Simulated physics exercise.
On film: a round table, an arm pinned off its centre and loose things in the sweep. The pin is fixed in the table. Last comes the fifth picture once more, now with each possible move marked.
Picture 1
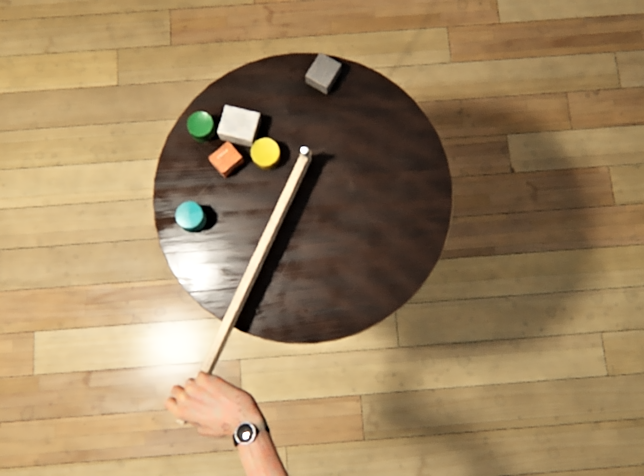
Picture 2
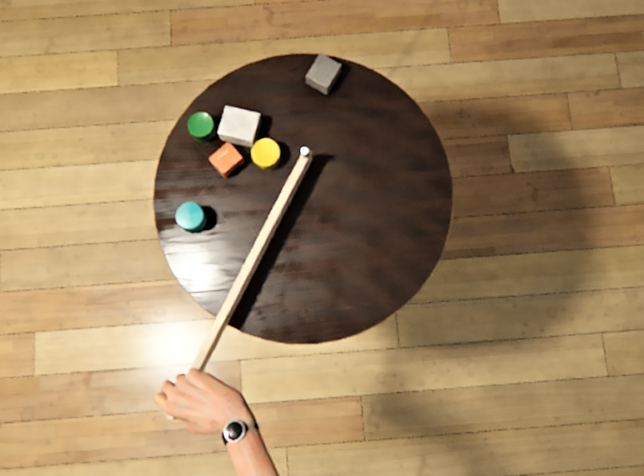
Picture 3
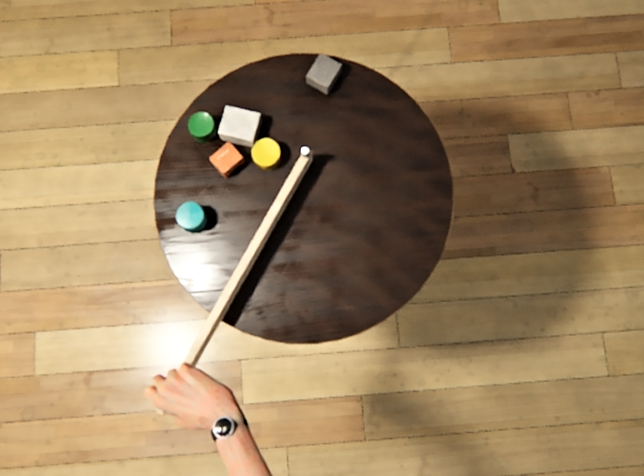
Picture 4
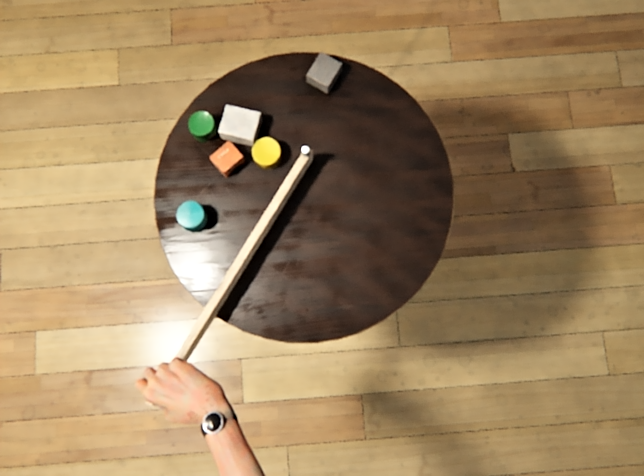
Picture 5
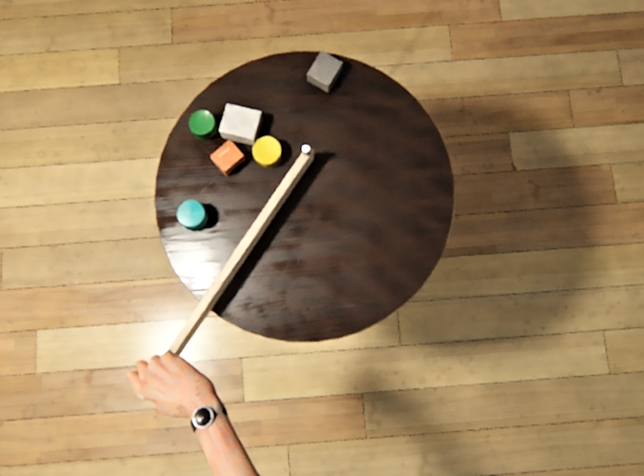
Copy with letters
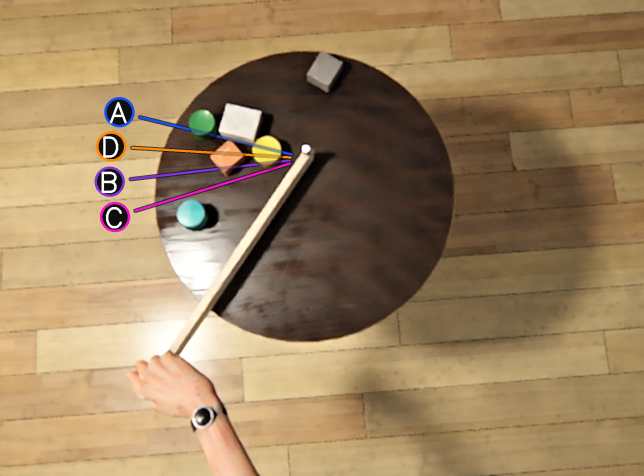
A hand swinging a pale wooden arm slowly leftward around its pivot on a dark round table, coloured pieces sitting still nearby.
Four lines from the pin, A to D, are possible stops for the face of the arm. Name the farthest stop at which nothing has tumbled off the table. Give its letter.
It should halt at D.
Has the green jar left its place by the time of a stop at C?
No.
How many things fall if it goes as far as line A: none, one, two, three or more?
By then, one.
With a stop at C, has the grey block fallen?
By then, no.
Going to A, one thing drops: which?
The turquoise tin goes over.
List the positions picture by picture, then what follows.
In the first picture, yellow jar (266, 154); grey block (324, 74); turquoise tin (191, 217).
In the second picture, arm (263, 237); orange packet (227, 161).
In the third picture, arm (260, 236); green jar (203, 128).
In the fourth picture, arm (257, 233); grey block (325, 73).
In the fifth picture, arm (254, 229); orange packet (228, 159); white block (242, 125); green jar (204, 126).
On the copy, A at (216, 136); B at (210, 170); C at (213, 187); D at (211, 153).
On D. First, arm (229, 205); grey block (325, 72); green jar (204, 126).
Then, arm (215, 173); turquoise tin (173, 171); grey block (325, 72).
Finally, arm (214, 148); turquoise tin (170, 134); white block (244, 116); nothing has fallen.
By contrast, A drops the turquoise tin; B is safe but short; C is safe but short.
